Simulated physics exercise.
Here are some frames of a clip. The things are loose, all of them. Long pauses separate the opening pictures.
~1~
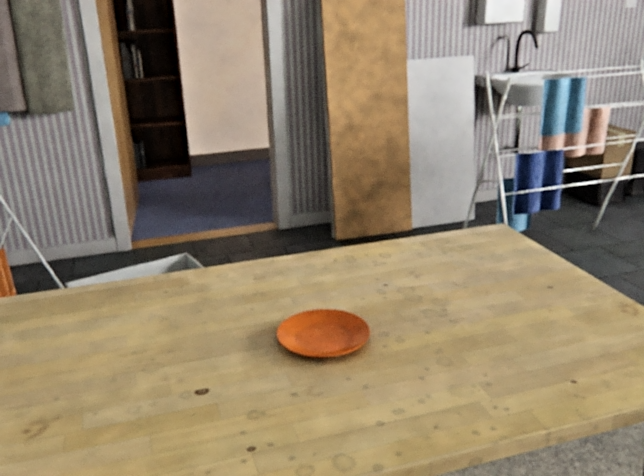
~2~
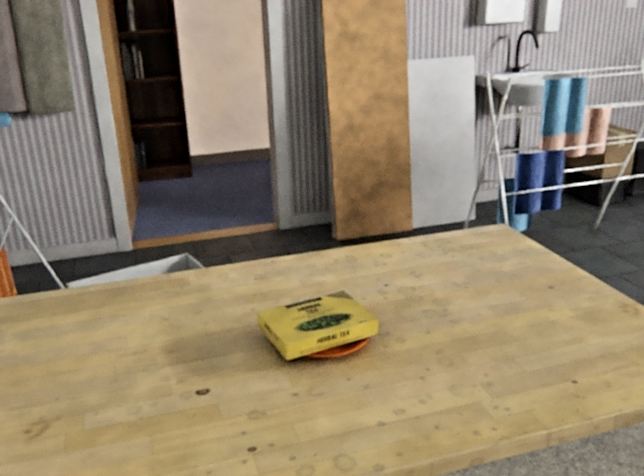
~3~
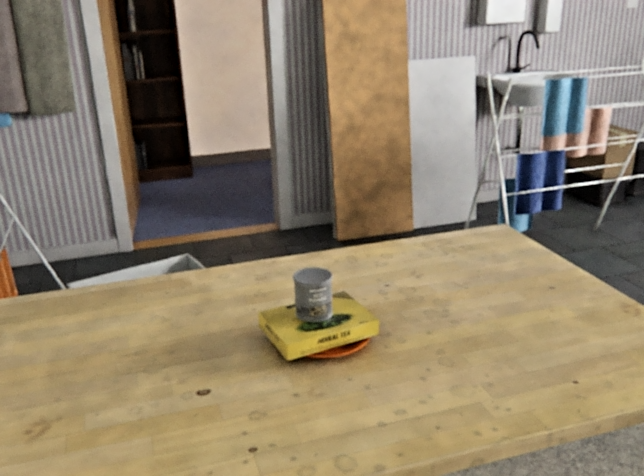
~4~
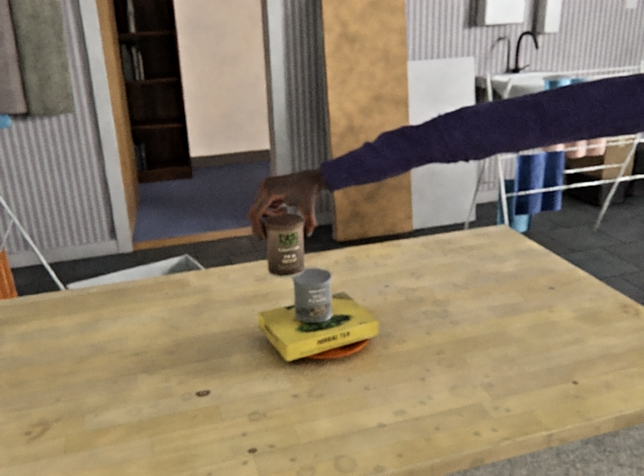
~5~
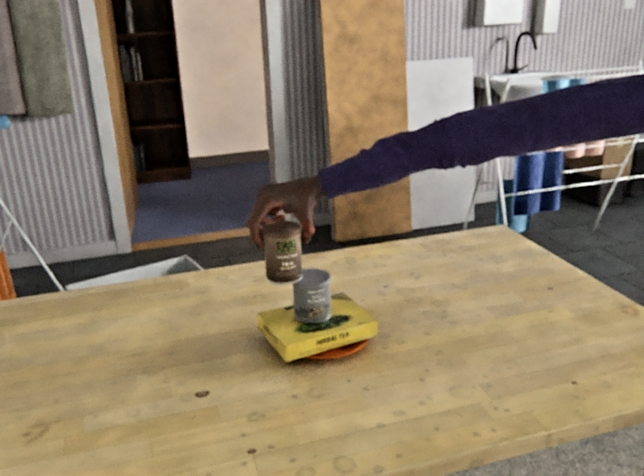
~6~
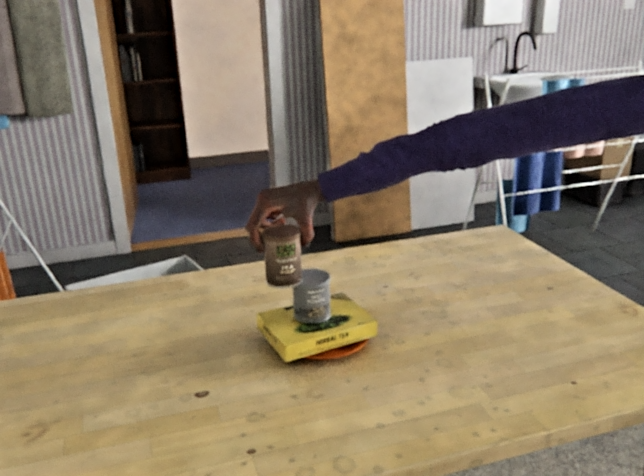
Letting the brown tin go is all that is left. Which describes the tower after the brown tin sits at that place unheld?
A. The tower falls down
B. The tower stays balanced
A.
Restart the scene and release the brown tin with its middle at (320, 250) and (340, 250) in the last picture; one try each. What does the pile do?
Stays standing, then topples over.
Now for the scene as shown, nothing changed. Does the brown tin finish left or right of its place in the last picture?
Result: Further left.
Then, 0.40 s on from there, brown tin now fallen.
Then, 0.60 s on from there, things are still on the move.
In the end, fallen, brown tin; the other 3 unmoved. At the end, from the last picture's camera, brown tin near (157, 352). The pile gives way.
